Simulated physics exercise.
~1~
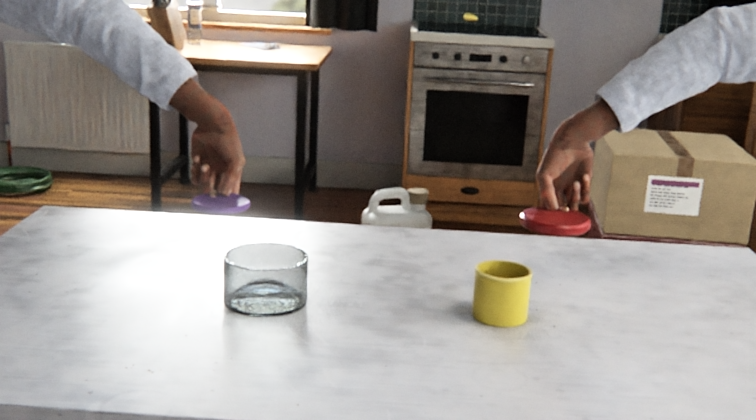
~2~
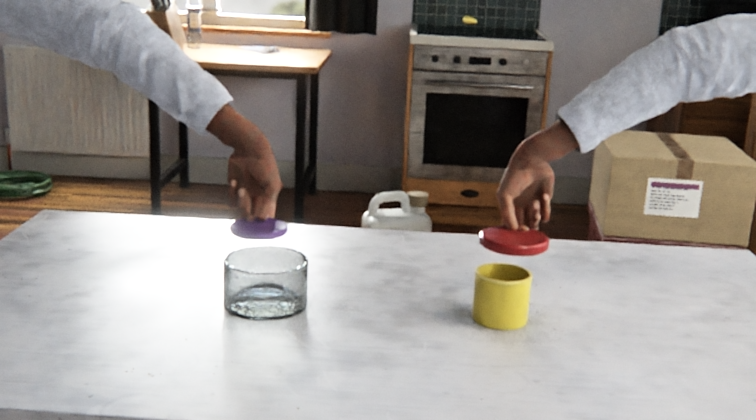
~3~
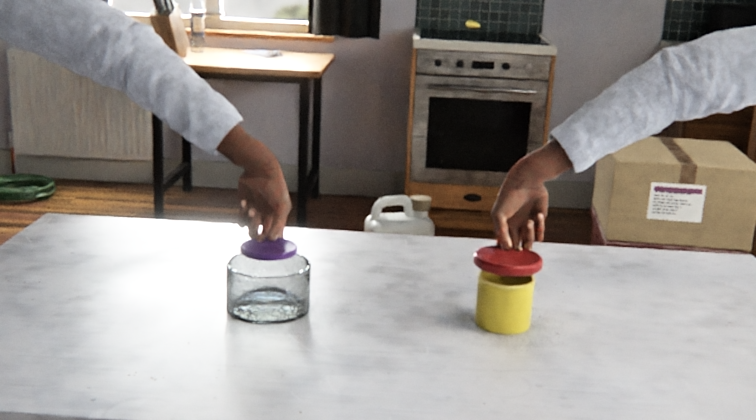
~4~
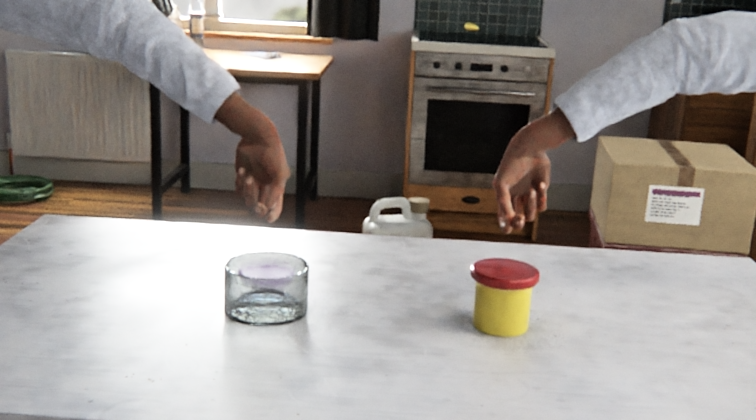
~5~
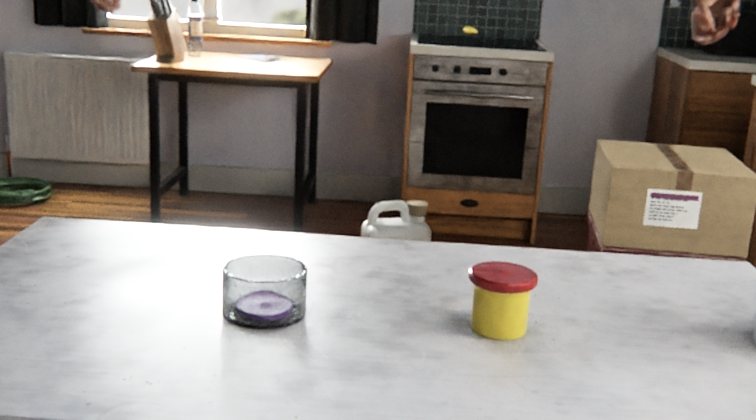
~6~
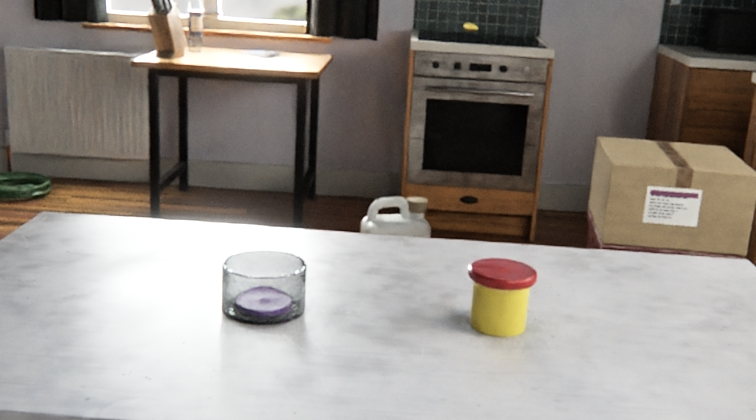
A purple disc dropped inside a clear glass bowl while a red one stayed on top of a yellow jar like a lid, after two hands lowered them over the openings, let go and moved away.
